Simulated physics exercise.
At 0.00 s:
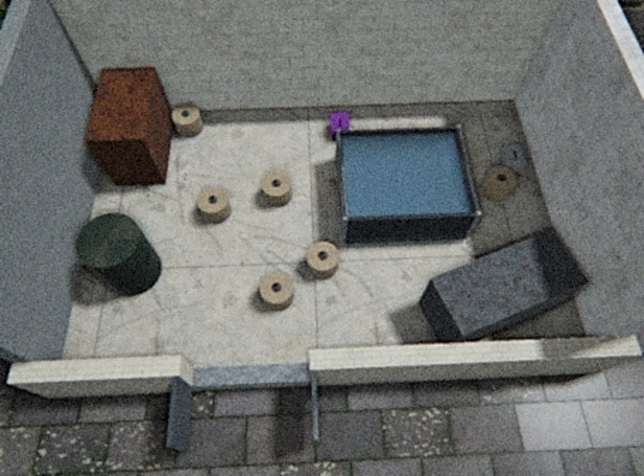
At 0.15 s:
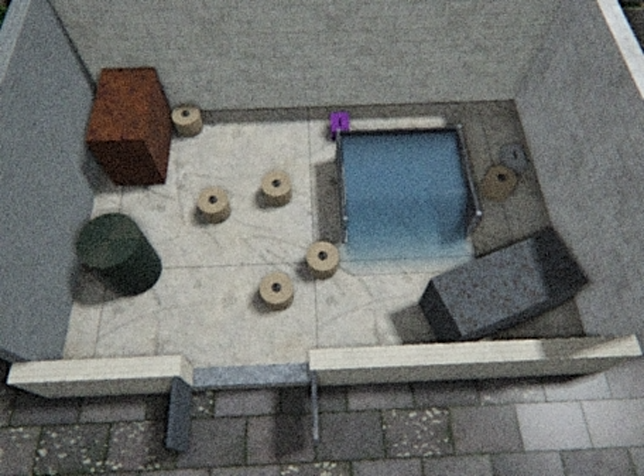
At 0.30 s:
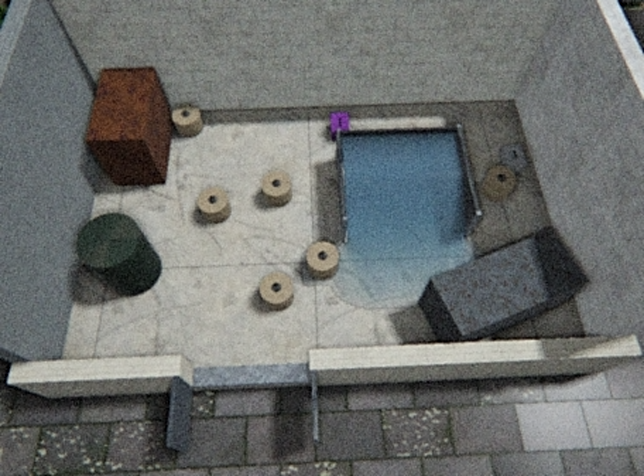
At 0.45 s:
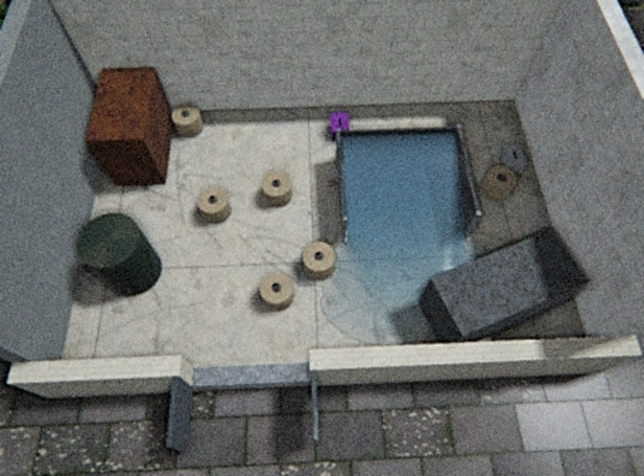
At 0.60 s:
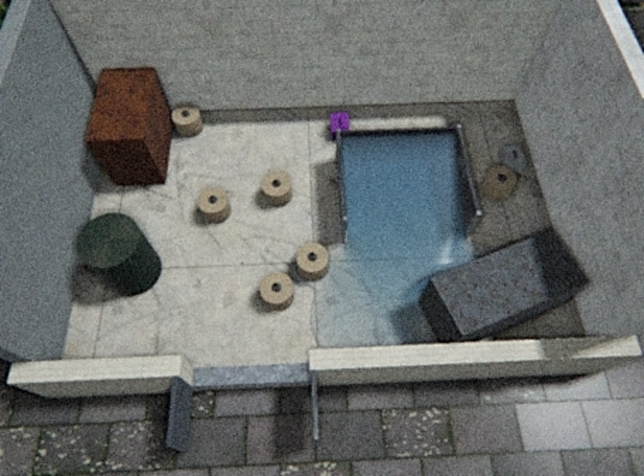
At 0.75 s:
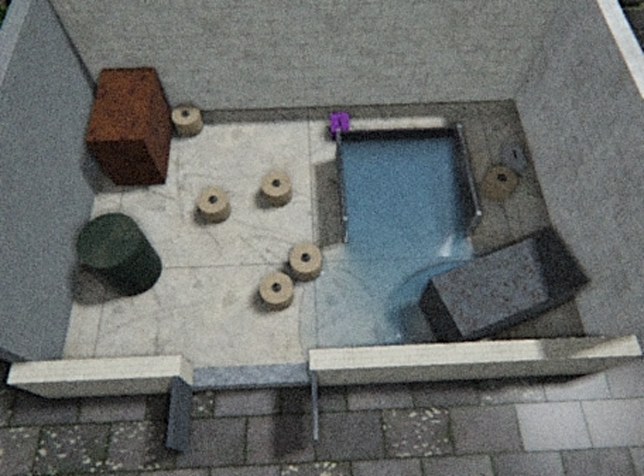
Water poured out of the tank when its front panel vanished, spreading across the yard floor around the dark grey trough and nudging the nearest small tan cylinder a little to the left.
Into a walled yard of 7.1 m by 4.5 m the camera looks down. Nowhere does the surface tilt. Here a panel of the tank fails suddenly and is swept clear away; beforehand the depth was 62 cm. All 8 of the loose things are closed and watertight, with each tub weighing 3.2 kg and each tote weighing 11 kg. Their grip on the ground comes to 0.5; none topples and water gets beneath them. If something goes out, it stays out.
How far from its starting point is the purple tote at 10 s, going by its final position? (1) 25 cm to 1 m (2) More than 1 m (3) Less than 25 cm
(3) Less than 25 cm.
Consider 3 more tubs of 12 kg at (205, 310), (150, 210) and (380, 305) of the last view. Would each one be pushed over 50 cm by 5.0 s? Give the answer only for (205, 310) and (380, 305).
One by one: Beyond it, then beyond it.
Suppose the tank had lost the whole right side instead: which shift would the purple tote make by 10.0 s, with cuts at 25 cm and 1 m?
What happens next is that the purple tote gets swept a long way.
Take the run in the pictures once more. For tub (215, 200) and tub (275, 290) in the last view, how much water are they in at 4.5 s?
First roughly 2 cm, second roughly 1 cm.
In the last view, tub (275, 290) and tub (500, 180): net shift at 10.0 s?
First 200 cm, then 250 cm.
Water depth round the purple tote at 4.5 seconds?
I'd put it at about 2 cm.
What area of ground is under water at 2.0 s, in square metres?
About 12 m2.
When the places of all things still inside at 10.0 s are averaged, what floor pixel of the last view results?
Somewhere near (321, 150).
After 2.0 s the purple tote is near (340, 122), 0.0 m from its start, aground; 0 of 8 are out; 0 afloat.
After 4.5 s the purple tote is near (340, 122), 0.0 m from its start, aground; 0 of 8 are out; 2 afloat.
After 7.0 s the purple tote is near (339, 122), 0.0 m from its start, aground; 0 of 8 are out; 5 afloat.
After 10.0 s the purple tote is near (339, 122), 0.0 m from its start, aground; 0 of 8 are out; 6 afloat.
